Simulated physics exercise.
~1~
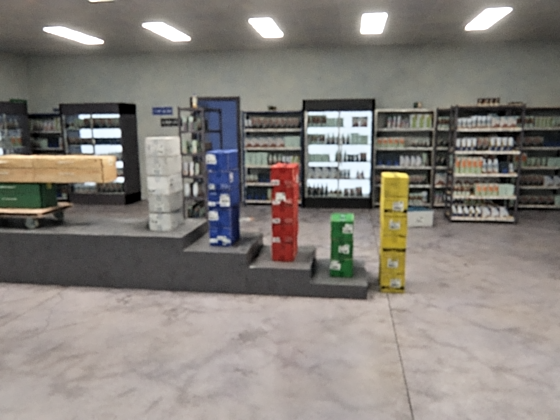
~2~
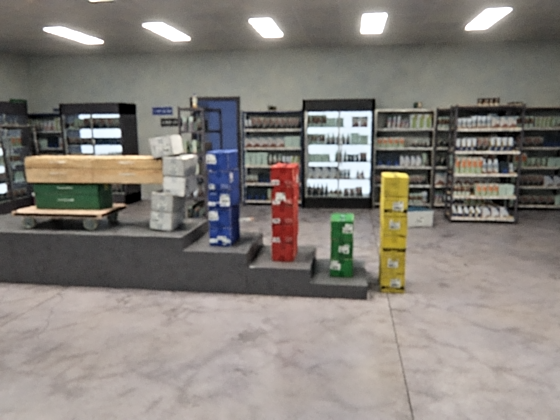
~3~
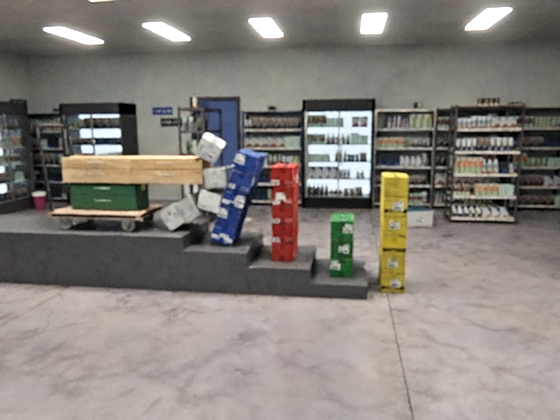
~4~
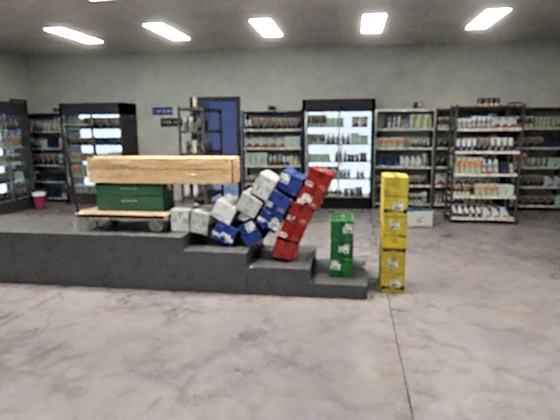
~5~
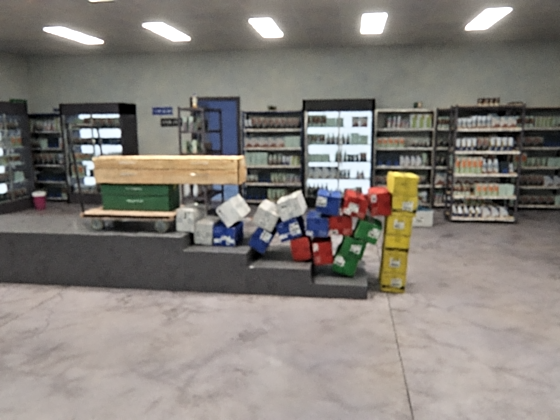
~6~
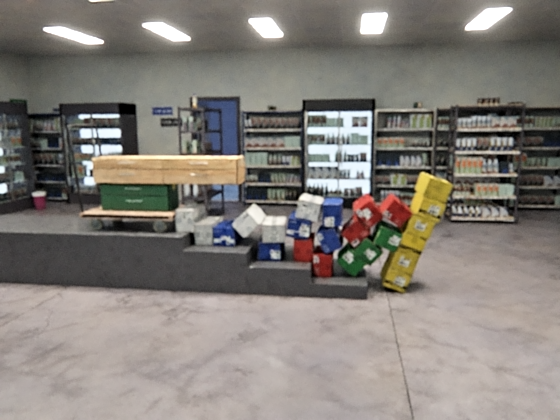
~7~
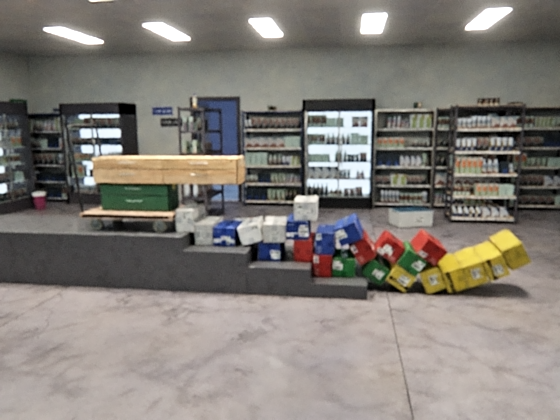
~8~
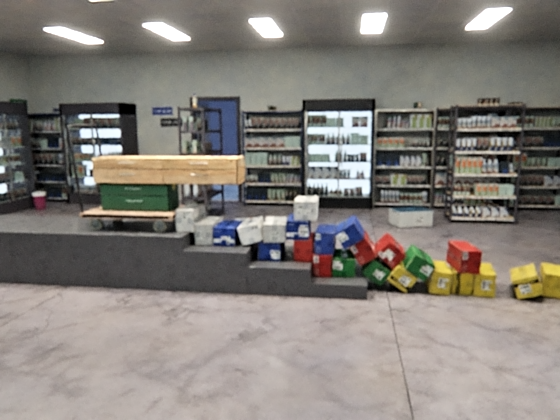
The clip opens on stacks of white, blue, red, green and yellow boxes standing along descending gray steps in a store-like room, the yellow one on the floor. A trolley bearing a green chest and a long wooden case rolls in from the left, and the case pushes into the white stack. The white boxes buckle and spill against the blue stack, which leans right and collapses into the red. The red boxes topple over the green ones, and together they tip the yellow stack. It falls rightward across the floor, leaving a jumbled trail of boxes beside the stopped trolley.
